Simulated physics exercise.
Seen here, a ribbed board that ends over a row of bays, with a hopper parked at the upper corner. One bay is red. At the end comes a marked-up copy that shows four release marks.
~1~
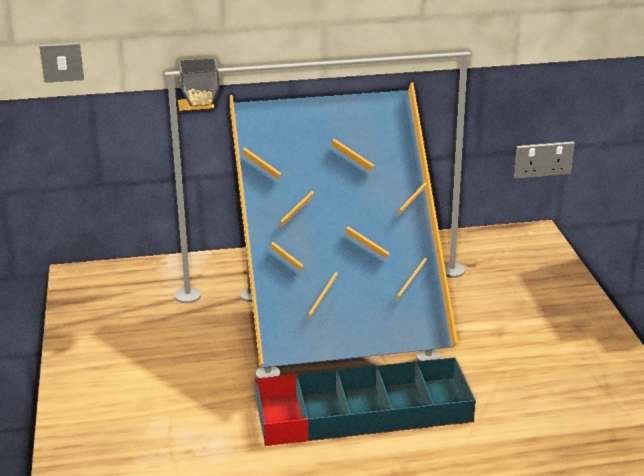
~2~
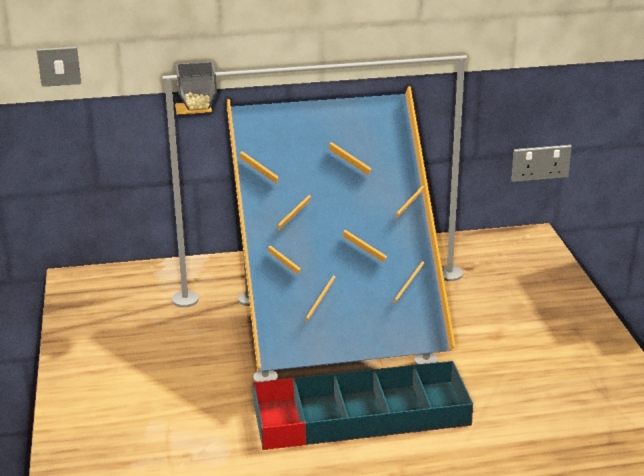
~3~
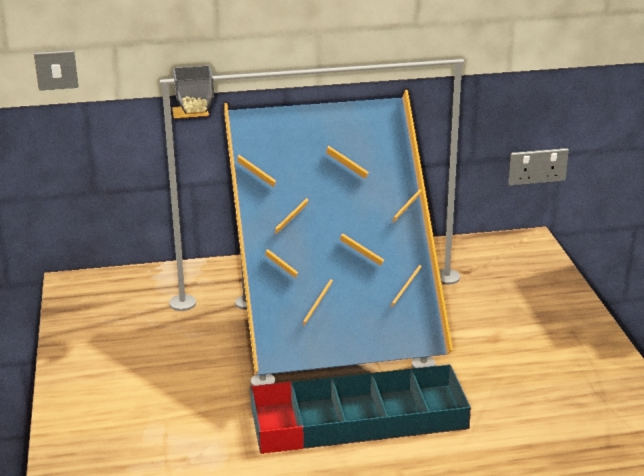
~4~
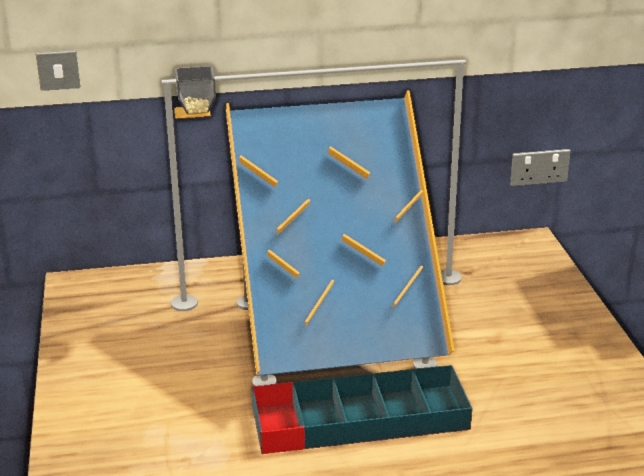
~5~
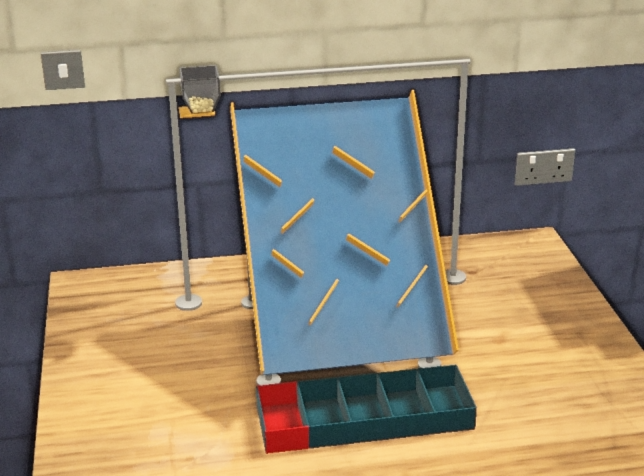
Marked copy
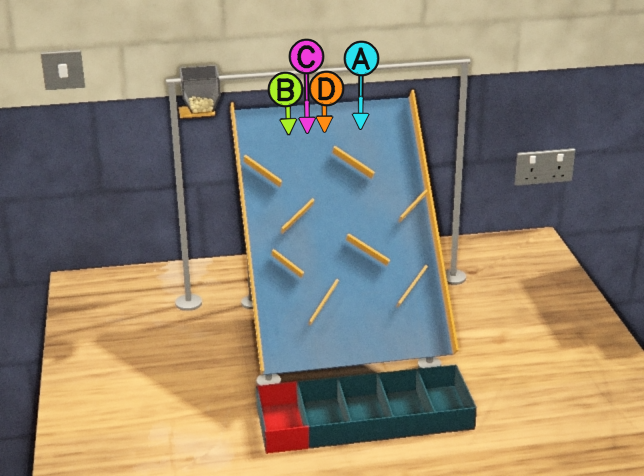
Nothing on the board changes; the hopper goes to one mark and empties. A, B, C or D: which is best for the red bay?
Mark B.
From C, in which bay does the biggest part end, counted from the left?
The first from the left.
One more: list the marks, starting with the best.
The order is B, C, D, A.
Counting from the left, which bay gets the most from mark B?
The first.
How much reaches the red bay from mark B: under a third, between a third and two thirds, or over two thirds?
It is over two thirds.
On the marked copy, mark A meets the board at (360, 123); mark B meets the board at (288, 128); mark C meets the board at (307, 127); mark D meets the board at (324, 126).
If A is chosen, none in the red bay, nearly all in other bays.
If B is chosen, most in the red bay, about a quarter in other bays, a stray few outside the box.
If C is chosen, about half in the red bay, about a third in other bays, a stray few outside the box.
If D is chosen, about a third in the red bay, about half in other bays, a small part outside the box.
